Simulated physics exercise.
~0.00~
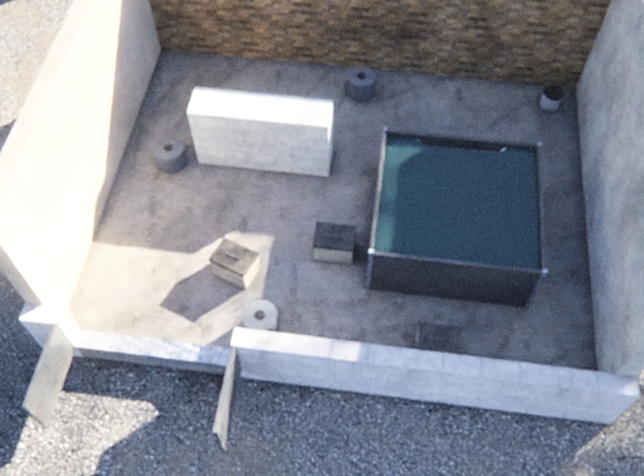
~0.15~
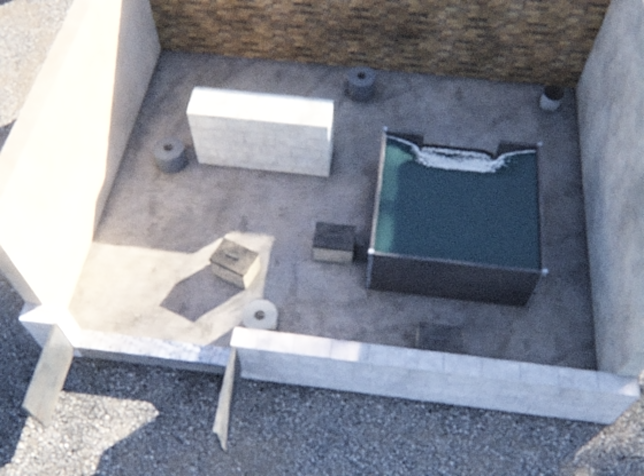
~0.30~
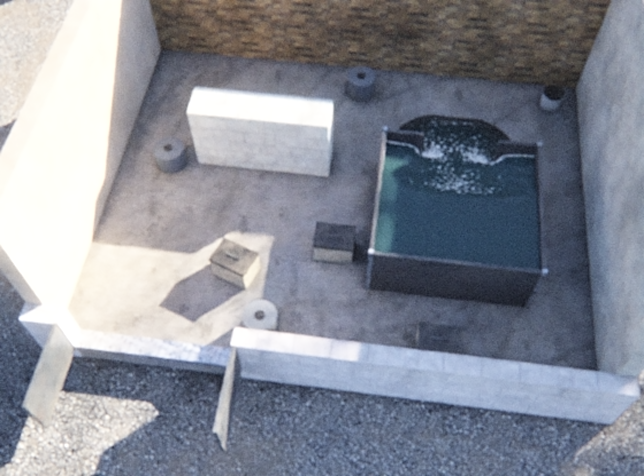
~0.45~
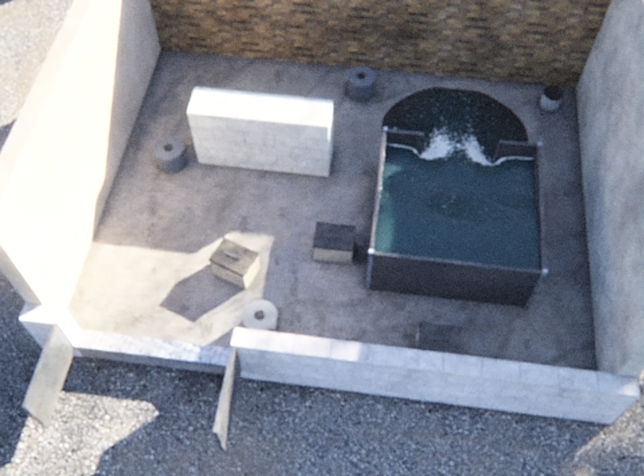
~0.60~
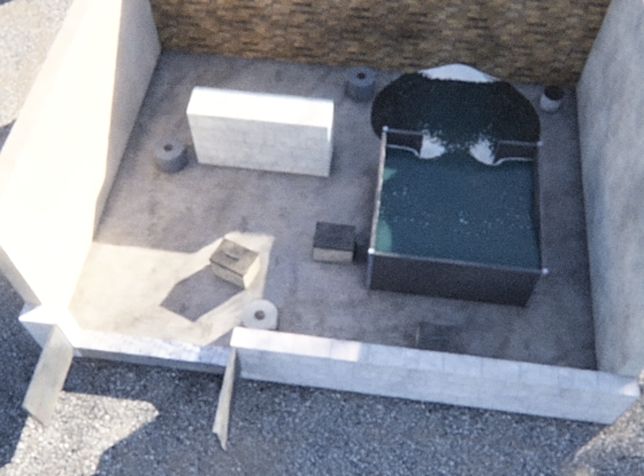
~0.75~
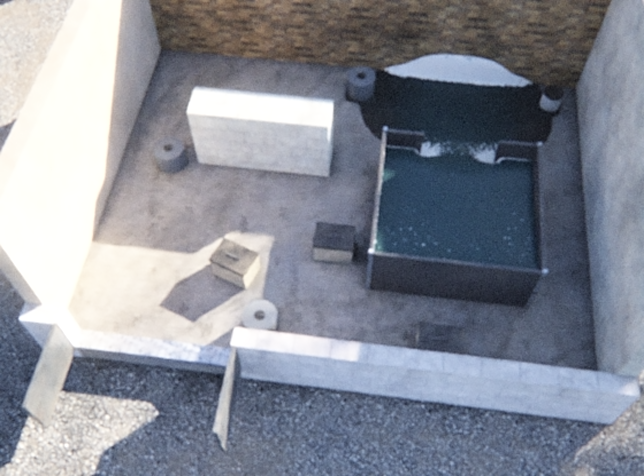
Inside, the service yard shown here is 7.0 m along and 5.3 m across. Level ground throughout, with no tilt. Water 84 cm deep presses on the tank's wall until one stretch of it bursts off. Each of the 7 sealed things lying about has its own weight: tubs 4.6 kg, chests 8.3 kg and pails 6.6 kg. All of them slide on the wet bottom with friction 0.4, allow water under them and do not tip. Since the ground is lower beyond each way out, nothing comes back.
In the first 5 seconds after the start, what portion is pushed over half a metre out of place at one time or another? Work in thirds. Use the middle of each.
The share is between one third and two thirds.
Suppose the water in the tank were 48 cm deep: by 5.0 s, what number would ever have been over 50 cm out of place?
Count: 2.
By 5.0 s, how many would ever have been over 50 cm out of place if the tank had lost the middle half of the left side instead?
5.
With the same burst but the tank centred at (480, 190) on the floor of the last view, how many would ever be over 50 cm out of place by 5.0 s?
In that case 5 of them.
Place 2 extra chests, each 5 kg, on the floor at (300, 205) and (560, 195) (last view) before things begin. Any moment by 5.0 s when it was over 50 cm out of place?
In turn: Less, past it.
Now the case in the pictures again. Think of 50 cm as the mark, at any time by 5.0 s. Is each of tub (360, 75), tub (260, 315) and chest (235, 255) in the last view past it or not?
Result, in order: Overshooting / undershooting / undershooting.
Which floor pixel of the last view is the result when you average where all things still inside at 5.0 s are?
I'd say about (287, 278) in the last view.
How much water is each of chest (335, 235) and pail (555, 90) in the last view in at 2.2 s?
First roughly 0 cm, second roughly 8 cm.
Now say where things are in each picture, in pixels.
In the first picture, a tub at (168, 148), on the bottom; a tub at (362, 76), on the bottom; water covers 4.3 m2; 0 of 7 have shifted.
In the second picture, a tub at (168, 148) rests on the ground; a tub at (362, 76) rests on the ground; water covers 5.1 m2; 0 of 7 have shifted.
In the third picture, a tub at (168, 148) rests on the ground; a tub at (362, 76) rests on the ground; 6.2 m2 under water; 0 of 7 have shifted.
In the fourth picture, a tub at (168, 148), on the bottom; a tub at (362, 76), on the bottom; 7.5 m2 under water; 0 of 7 have shifted.
In the fifth picture, a tub at (168, 148), on the bottom; a tub at (362, 76) rests on the ground; 8.8 m2 under water; 0 of 7 have shifted.
In the sixth picture, a tub at (168, 148), on the bottom; a tub at (362, 76), on the bottom; 9.3 m2 under water; 0 of 7 have shifted.
After 1.1 s 0 of 7 are over 50 cm from their spots; 0 afloat.
After 2.2 s 2 of 7 are over 50 cm from their spots; 0 afloat.
After 3.5 s 2 of 7 are over 50 cm from their spots; 1 afloat.
After 5.0 s 4 of 7 are over 50 cm from their spots, and 4 have been at some point; 0 afloat.
